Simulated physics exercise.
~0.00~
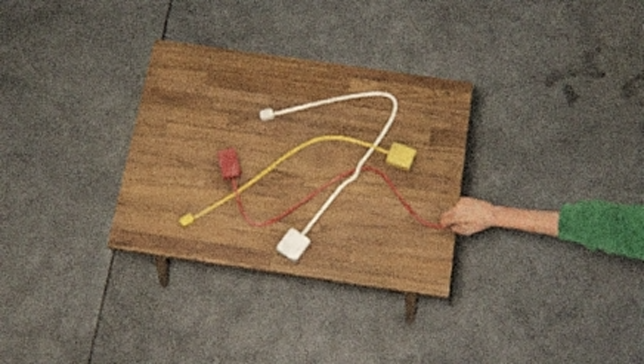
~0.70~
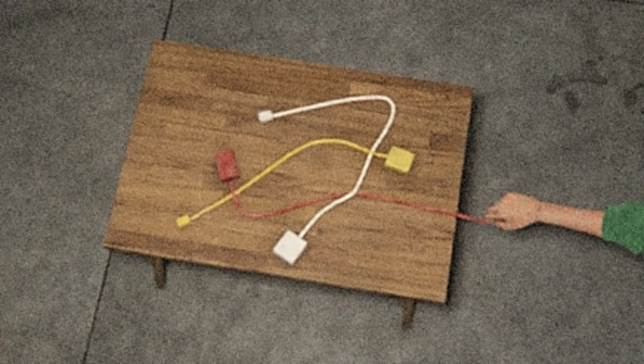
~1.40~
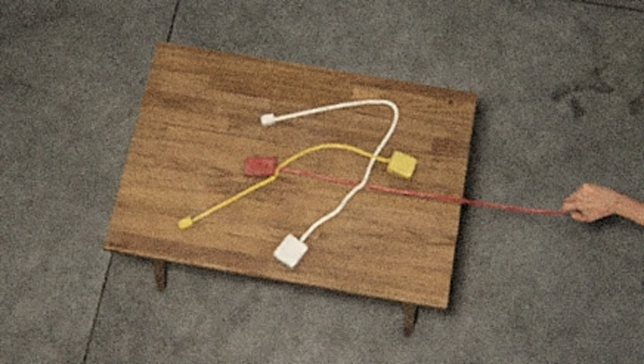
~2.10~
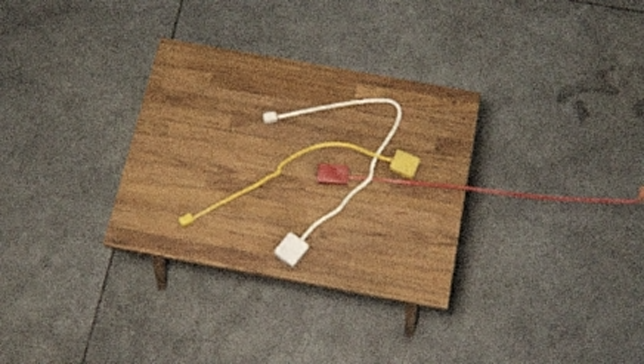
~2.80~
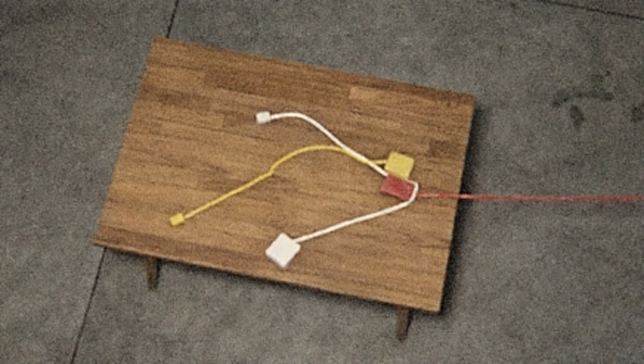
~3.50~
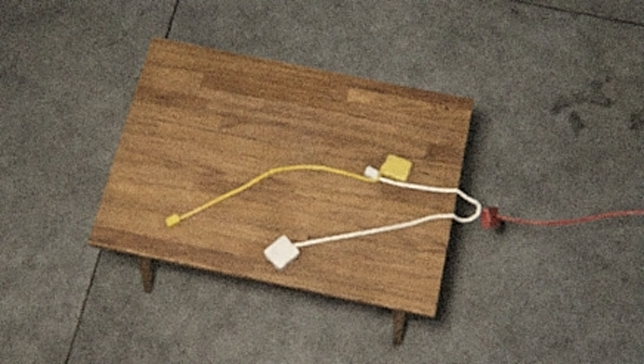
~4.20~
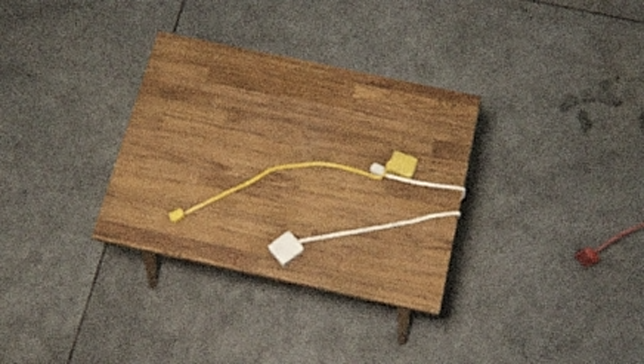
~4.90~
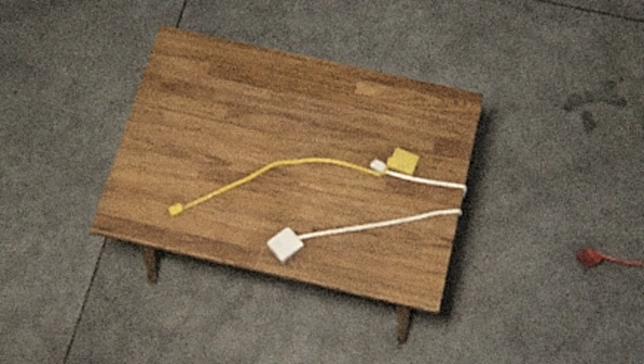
A hand in a green sleeve reaches in from the right over a wooden table on a grey floor, seen from above at an angle. White, yellow and red cables with chargers cross on the tabletop. The hand pulls the red cable rightwards, straightening it and dragging its charger across the table beneath the others. The red charger snags the white cable, drawing its loop and small plug towards the right edge. It then slips free and ends on the floor, while the white and yellow chargers stay put and the white loop reaches the table's edge.
